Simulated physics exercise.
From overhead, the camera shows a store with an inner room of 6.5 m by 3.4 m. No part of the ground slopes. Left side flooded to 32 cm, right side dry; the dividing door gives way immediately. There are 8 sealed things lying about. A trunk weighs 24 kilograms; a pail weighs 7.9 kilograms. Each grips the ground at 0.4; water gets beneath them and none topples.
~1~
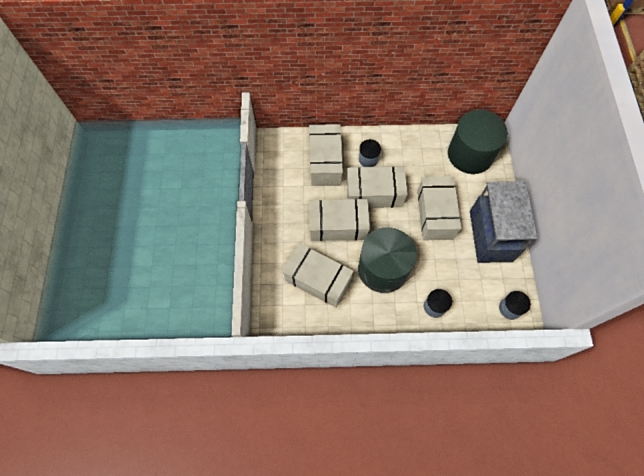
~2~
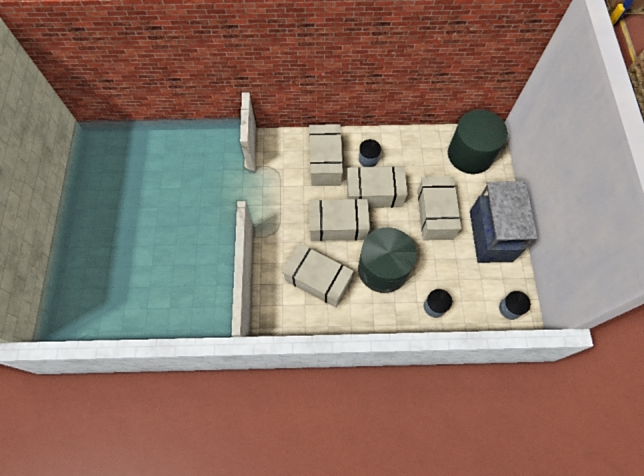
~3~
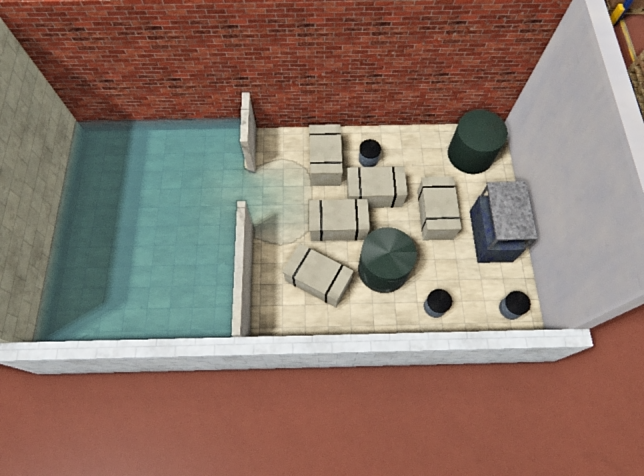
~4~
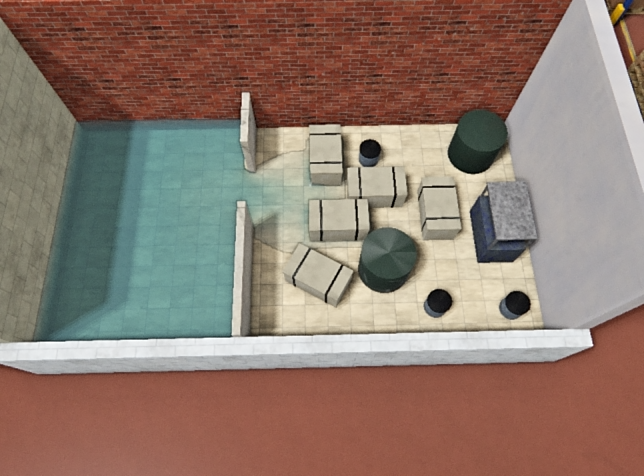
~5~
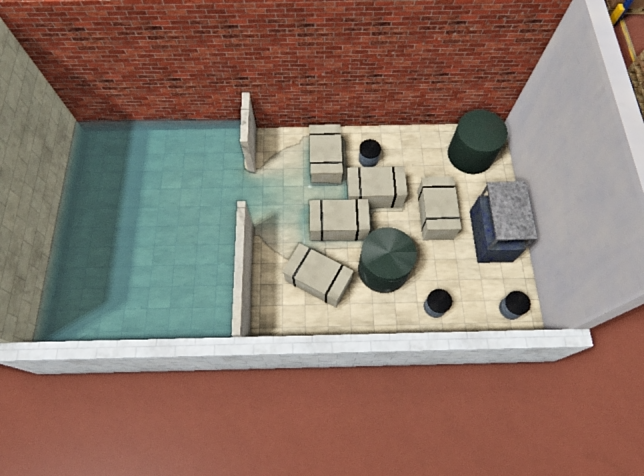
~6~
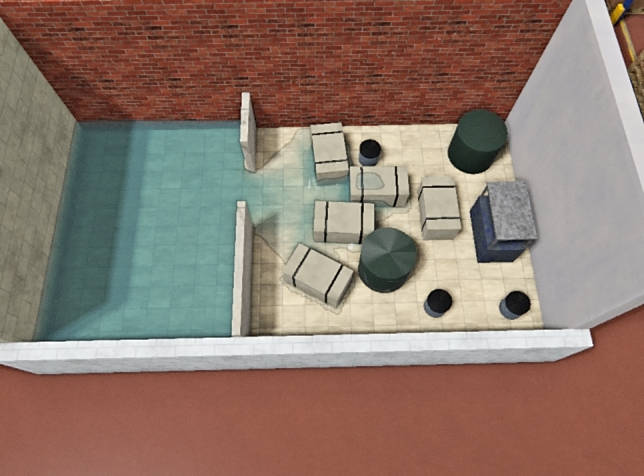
We see an overhead room with shallow water on the left; the door in the dividing wall opens, water spreads through the gap onto the tiled floor at right, and a few of the pale strapped boxes nearby shift slightly.
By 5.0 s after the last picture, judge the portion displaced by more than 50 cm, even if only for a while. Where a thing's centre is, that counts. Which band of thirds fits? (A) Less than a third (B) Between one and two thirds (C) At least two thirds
B, between one and two thirds.
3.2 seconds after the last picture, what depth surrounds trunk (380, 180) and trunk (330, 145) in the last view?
Close to 15 and 15 centimetres.
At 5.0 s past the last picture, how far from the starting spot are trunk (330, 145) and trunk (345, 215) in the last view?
That comes to 80 cm for the first and 150 cm for the second.
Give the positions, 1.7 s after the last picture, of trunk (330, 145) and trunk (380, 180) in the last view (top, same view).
Near (379, 129) and (429, 156).
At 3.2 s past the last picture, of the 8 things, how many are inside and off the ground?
Count at that moment: 2.
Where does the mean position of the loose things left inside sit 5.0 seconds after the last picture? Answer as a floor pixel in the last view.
Somewhere near (429, 245).
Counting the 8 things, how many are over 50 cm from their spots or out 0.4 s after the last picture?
At that moment it comes to 0.
Then, 0.4 s after the last picture 0 of 8 are over 50 cm from their spots; 0 afloat.
Then, 1.7 s after the last picture 4 of 8 are over 50 cm from their spots; 2 afloat.
Then, 3.2 s after the last picture 4 of 8 are over 50 cm from their spots; 2 afloat.
Then, 5.0 s after the last picture 5 of 8 are over 50 cm from their spots, and 5 have been at some point; 7 afloat.
